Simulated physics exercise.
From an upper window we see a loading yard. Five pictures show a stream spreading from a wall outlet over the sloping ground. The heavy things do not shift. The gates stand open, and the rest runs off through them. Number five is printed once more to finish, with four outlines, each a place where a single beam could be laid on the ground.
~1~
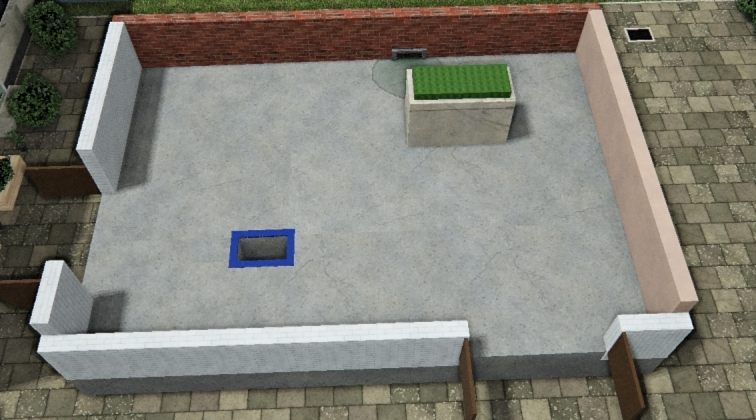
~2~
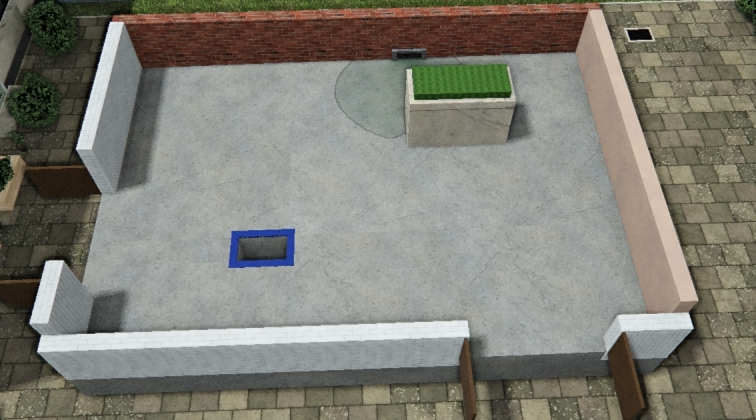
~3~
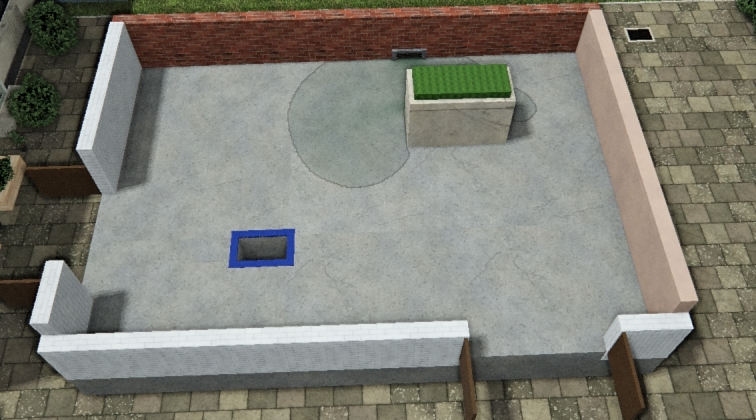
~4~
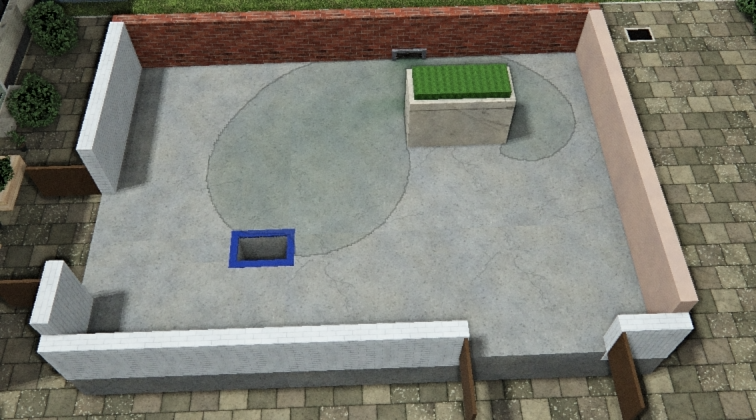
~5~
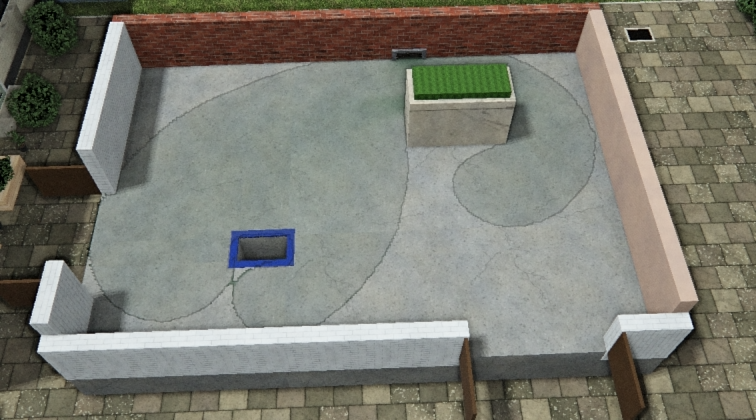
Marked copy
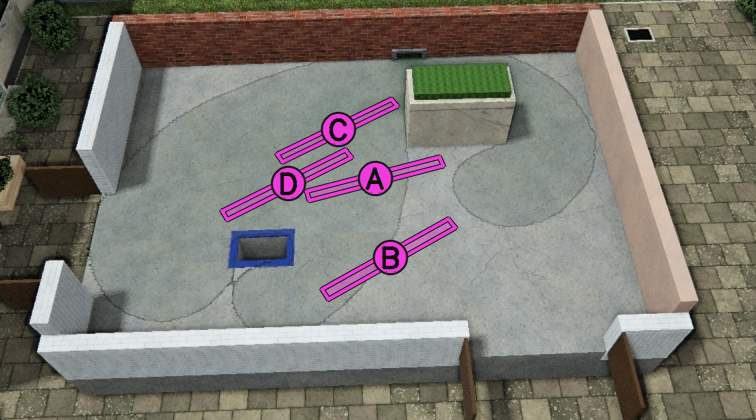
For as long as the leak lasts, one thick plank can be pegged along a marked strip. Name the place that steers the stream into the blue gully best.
Place B does it best.
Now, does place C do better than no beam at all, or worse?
Worse.
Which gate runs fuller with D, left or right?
The left gate.
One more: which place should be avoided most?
Place D.
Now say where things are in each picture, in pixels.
In the first picture, outfall at (409, 55); blue gully at (262, 248); open gate at (105, 244); open gate at (533, 340); 2 % of the ground under water, visible out to (375, 71); blue gully still dry.
In the second picture, 8 % of the ground under water, visible out to (385, 131); blue gully still dry.
In the third picture, 16 % of the ground under water, visible out to (356, 183); blue gully still dry.
In the fourth picture, 31 % of the ground under water, visible out to (224, 212); blue gully still dry.
In the fifth picture, 53 % of the ground under water, visible out to (103, 277); blue gully taking water.
In magenta, A from (308, 195) to (441, 161); B from (325, 294) to (451, 223); C from (279, 158) to (394, 102); D from (224, 215) to (348, 153).
With A, about 15 % of the stream goes into the blue gully, about 83 % out by the gates.
With B, about 24 % of the stream goes into the blue gully, about 74 % out by the gates.
With C, about 18 % of the stream goes into the blue gully, about 80 % out by the gates.
With D, about 12 % of the stream goes into the blue gully, about 86 % out by the gates.
